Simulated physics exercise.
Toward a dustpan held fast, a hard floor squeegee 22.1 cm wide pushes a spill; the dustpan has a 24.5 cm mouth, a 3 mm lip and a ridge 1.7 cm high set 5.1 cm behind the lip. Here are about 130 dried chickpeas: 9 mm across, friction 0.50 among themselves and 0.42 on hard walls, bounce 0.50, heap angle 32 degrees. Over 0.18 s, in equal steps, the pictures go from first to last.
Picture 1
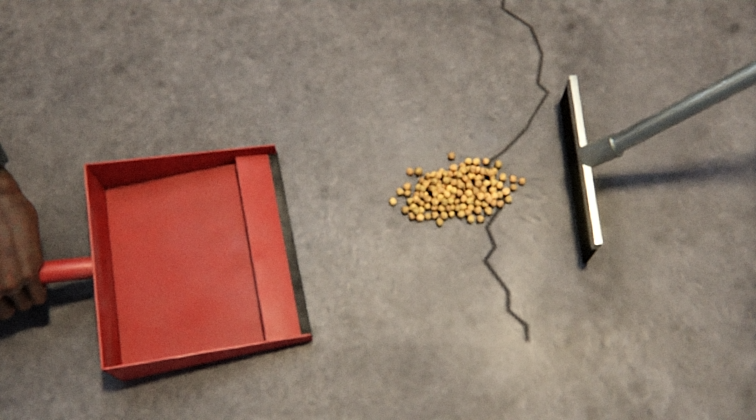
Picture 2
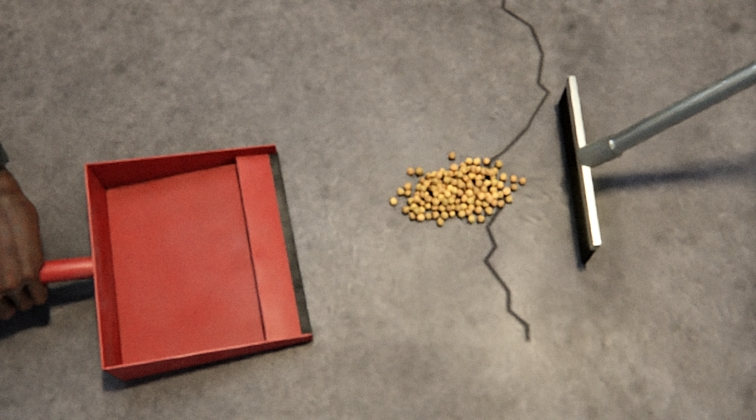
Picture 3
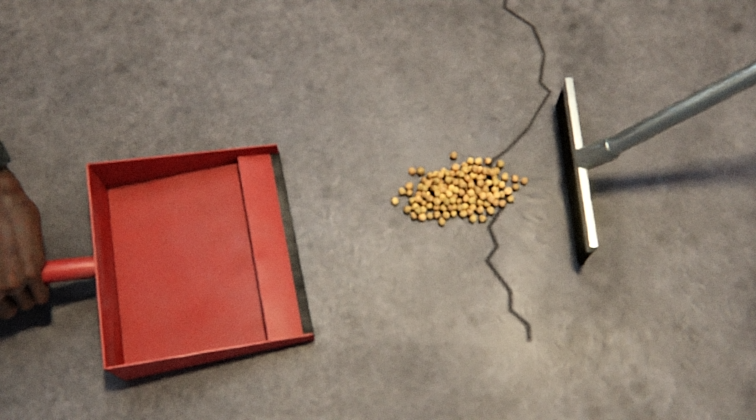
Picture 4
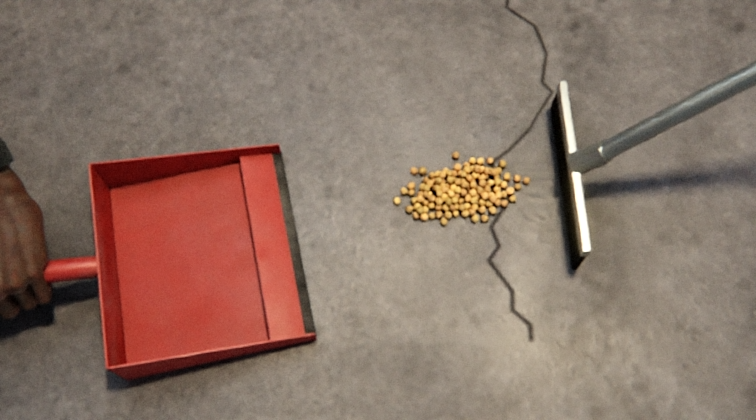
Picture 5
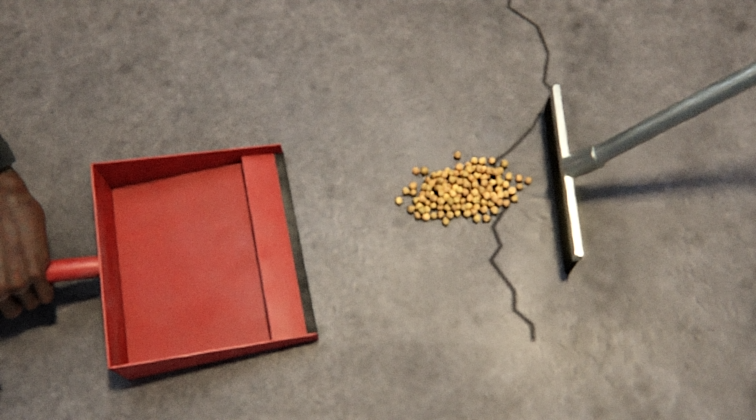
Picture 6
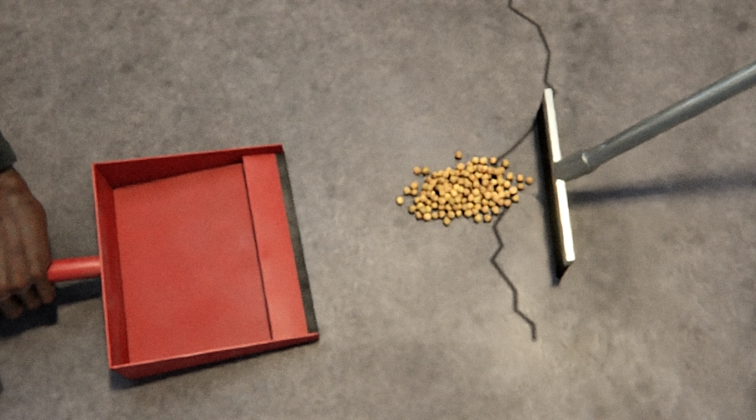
A squeegee on a grey handle slid slowly left across a cracked grey floor toward a small heap of dried chickpeas, which stayed undisturbed while a hand held a red dustpan at the left.
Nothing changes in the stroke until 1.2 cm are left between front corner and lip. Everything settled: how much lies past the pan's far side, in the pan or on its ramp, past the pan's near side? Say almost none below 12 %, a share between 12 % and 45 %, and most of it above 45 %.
Far side: Almost none. Pan: Almost none. Near side: Almost none.
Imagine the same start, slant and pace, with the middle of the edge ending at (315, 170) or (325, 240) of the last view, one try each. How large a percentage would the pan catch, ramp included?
The two tries give roughly 35 and 15 %.
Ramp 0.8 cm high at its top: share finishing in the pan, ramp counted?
It would be roughly 5 percent.
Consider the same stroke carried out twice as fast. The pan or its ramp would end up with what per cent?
About 5 per cent.
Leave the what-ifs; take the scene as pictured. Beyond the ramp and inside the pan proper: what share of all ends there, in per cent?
It comes to some 0 per cent.
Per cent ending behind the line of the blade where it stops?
Roughly 20 percent of it.
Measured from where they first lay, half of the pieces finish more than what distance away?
18 cm or so.
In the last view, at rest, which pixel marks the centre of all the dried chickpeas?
Near (319, 231).
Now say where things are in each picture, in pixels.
Blade from (596, 245) to (571, 83), moved 0.0 cm, 0 of the pieces shifted so far; middle of the pieces at (456, 189); pan at (188, 264), in the first picture.
Blade from (595, 245) to (570, 84), moved 0.2 cm, 0 of the pieces shifted so far; middle of the pieces at (457, 189), in the second picture.
Blade from (591, 248) to (567, 85), moved 0.9 cm, 0 of the pieces shifted so far; middle of the pieces at (458, 188), in the third picture.
Blade from (585, 252) to (561, 89), moved 2.1 cm, 0 of the pieces shifted so far; middle of the pieces at (461, 188), in the fourth picture.
Blade from (577, 256) to (554, 93), moved 3.3 cm, 0 of the pieces shifted so far; middle of the pieces at (462, 188), in the fifth picture.
Blade from (568, 261) to (547, 96), moved 4.6 cm, 0 of the pieces shifted so far; middle of the pieces at (463, 188); pan at (195, 263), in the sixth picture.
Then, 0.39 s after the last picture, middle of the blade 18 cm from the lip; 0 % over the lip, far side 0 %, near side 0 %.
Then, 0.65 s after the last picture, middle of the blade 9 cm from the lip; 0 % over the lip, far side 0 %, near side 0 %.
Then, 1.02 s after the last picture, middle of the blade 3 cm from the lip; 5 % over the lip, far side 0 %, near side 0 %.
In the end, far side 0 %, pan 5 %, near side 0 %, in front of the lip or behind the blade 95 %.
